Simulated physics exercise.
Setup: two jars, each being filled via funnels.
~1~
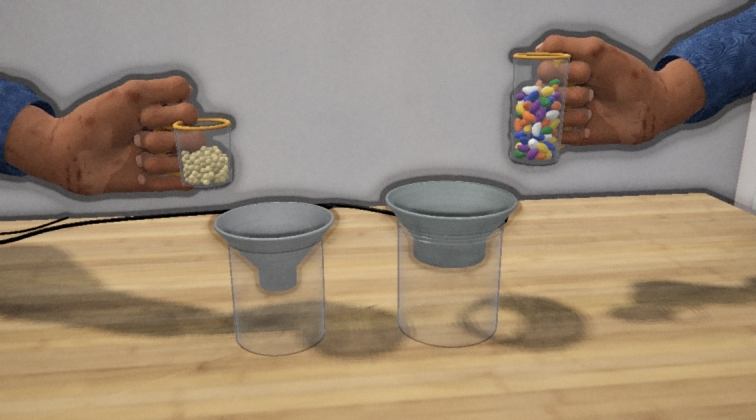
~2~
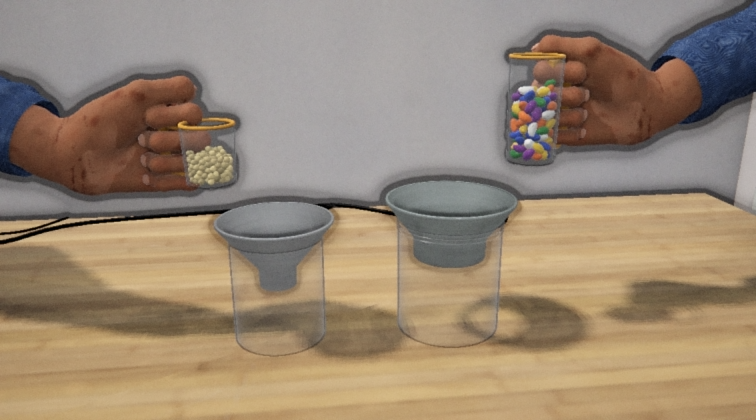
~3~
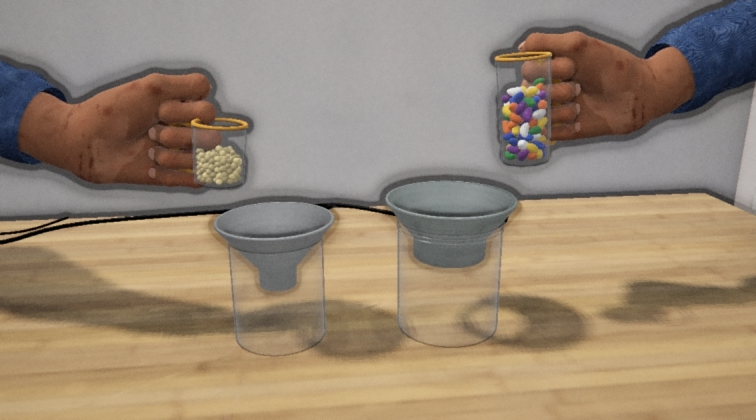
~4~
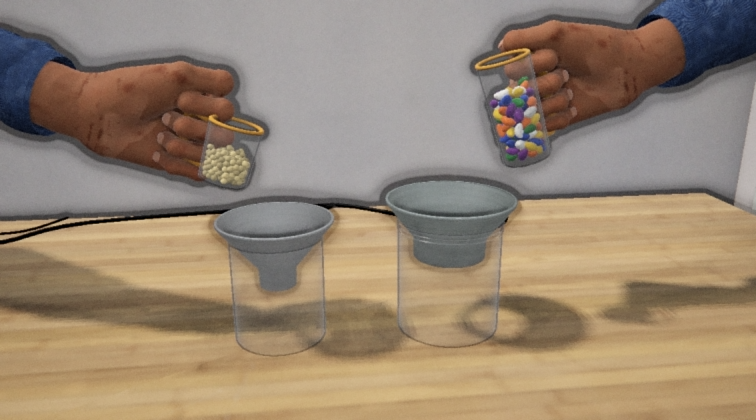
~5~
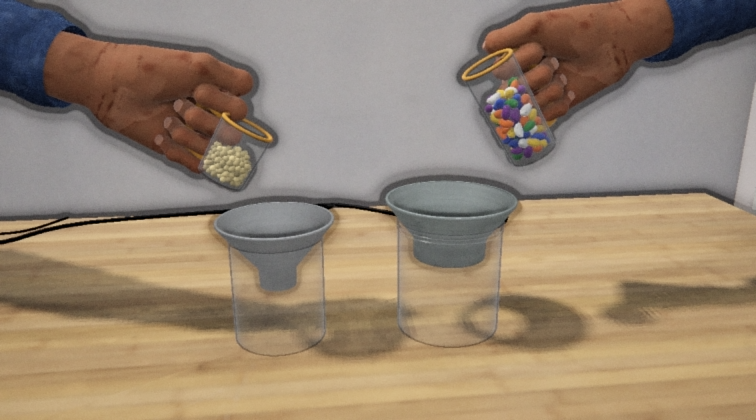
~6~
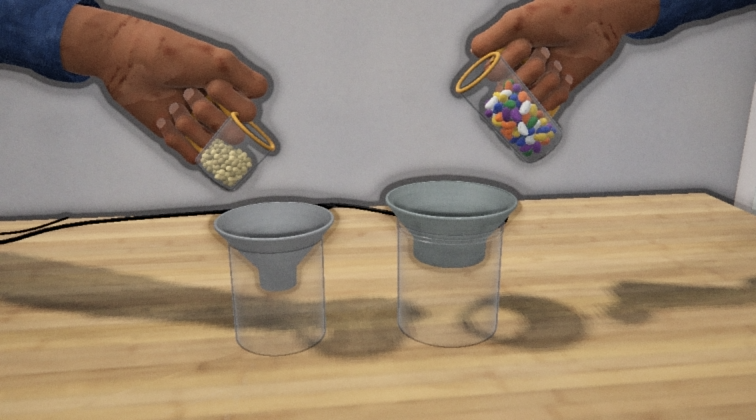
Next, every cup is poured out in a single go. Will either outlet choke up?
Left: Flows freely; right: Flows freely.
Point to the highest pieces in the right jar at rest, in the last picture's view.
Roughly (448, 307).
Then, 0.32 s later than the last frame, left, every one still in the cup; right, every one still in the cup.
Then, 0.67 s later than the last frame, left, almost all still in the cup, just a few in or over the funnel; right, almost all still in the cup, just a few in or over the funnel.
Then, 1.08 s later than the last frame, left, just a few still in the cup, roughly a third in or over the funnel, roughly two thirds down in the jar; right, roughly a third still in the cup, roughly a third in or over the funnel, roughly a quarter down in the jar.
When it is over, left, every one down in the jar; right, every one down in the jar.
